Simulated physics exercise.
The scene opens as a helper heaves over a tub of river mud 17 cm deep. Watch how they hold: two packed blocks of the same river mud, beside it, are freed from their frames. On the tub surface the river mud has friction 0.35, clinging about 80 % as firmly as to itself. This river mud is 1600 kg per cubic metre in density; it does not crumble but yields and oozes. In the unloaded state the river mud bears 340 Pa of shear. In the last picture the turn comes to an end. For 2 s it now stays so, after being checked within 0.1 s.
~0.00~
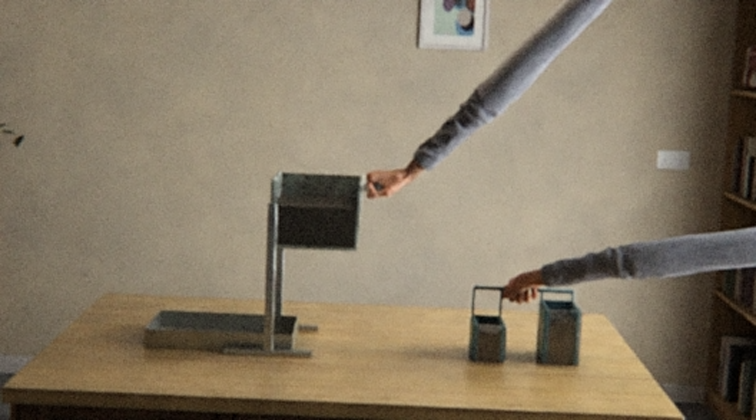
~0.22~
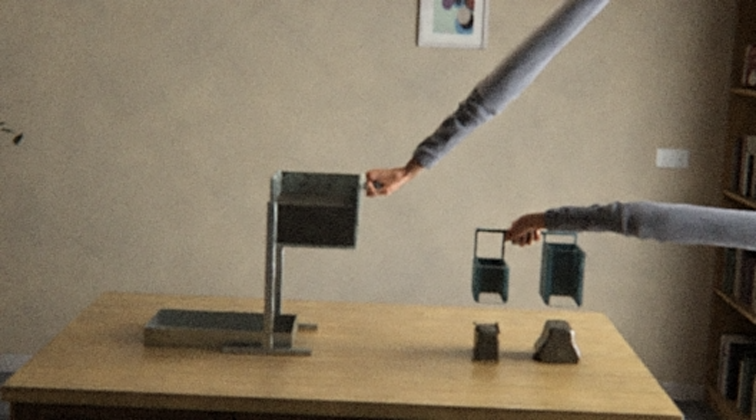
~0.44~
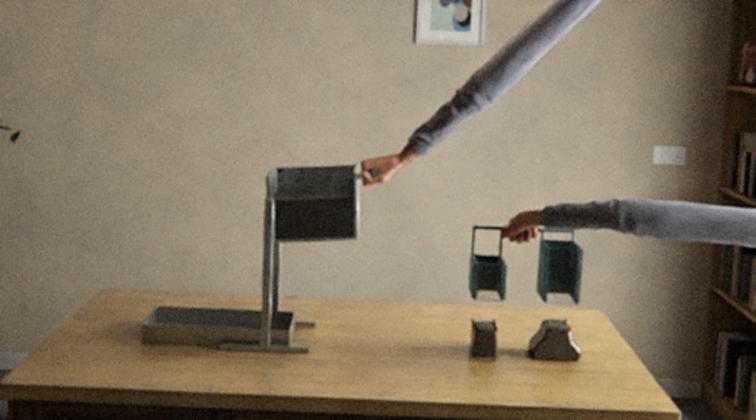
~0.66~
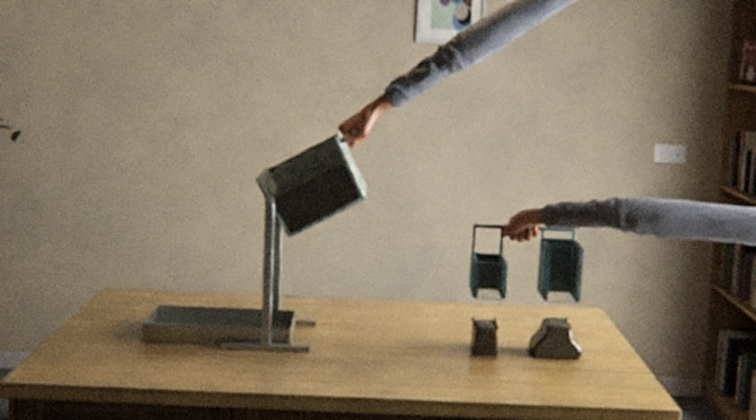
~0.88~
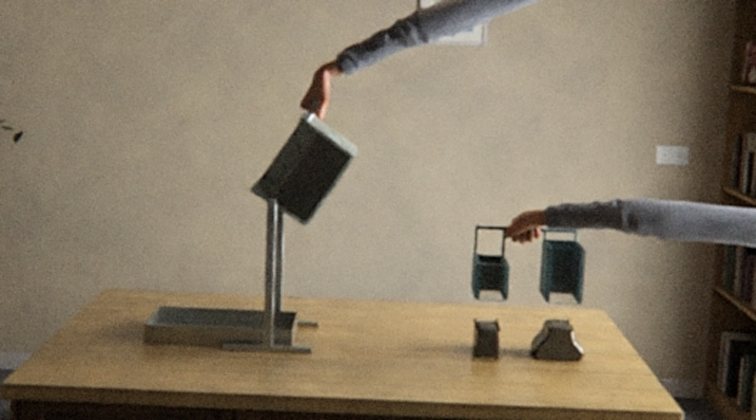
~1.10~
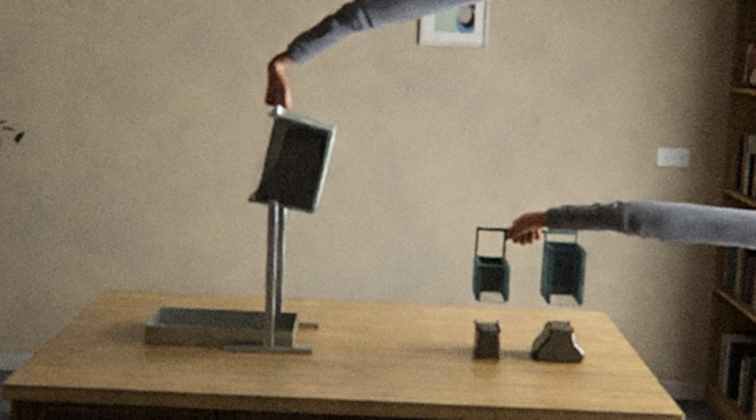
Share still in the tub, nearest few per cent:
65 %.
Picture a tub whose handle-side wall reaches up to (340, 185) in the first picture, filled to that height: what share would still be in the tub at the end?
The tub would end up holding some 100 % of it.
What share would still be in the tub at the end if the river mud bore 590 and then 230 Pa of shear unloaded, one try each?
Respectively 100 % and 50 %.
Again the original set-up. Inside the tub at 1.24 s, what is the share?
I'd put it close to 95 %.
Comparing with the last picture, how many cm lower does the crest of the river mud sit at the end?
9 cm.
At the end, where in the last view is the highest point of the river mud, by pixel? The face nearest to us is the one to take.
Around (283, 170).
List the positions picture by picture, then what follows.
Handle-side rim at (359, 186), tilt 0 degrees; top of the river mud at (351, 208); blocks stand 8.2 cm, 13 cm (left to right), in the first picture.
Handle-side rim at (358, 184), tilt 0 degrees; top of the river mud at (350, 206); blocks stand 7.9 cm, 9.8 cm (left to right), in the second picture.
Handle-side rim at (353, 174), tilt 5 degrees; top of the river mud at (347, 197); blocks stand 7.9 cm, 9.1 cm (left to right), in the third picture.
Handle-side rim at (334, 141), tilt 30 degrees; top of the river mud at (340, 164); blocks stand 7.9 cm, 9.1 cm (left to right), in the fourth picture.
Handle-side rim at (299, 119), tilt 58 degrees; top of the river mud at (320, 137); blocks stand 7.9 cm, 9.1 cm (left to right), in the fifth picture.
Handle-side rim at (268, 116), tilt 79 degrees; top of the river mud at (287, 137); blocks stand 7.9 cm, 9.1 cm (left to right), in the sixth picture.
After 1.24 s, the tub is at 79 degrees and holds 93 %.
After 1.41 s, the tub is at 79 degrees and holds 73 %.
After 1.58 s, the tub is at 79 degrees and holds 65 %.
After 1.75 s, the tub is at 79 degrees and holds 65 %.
After 3.10 s, at the end, the tub is at 79 degrees and holds 65 %.
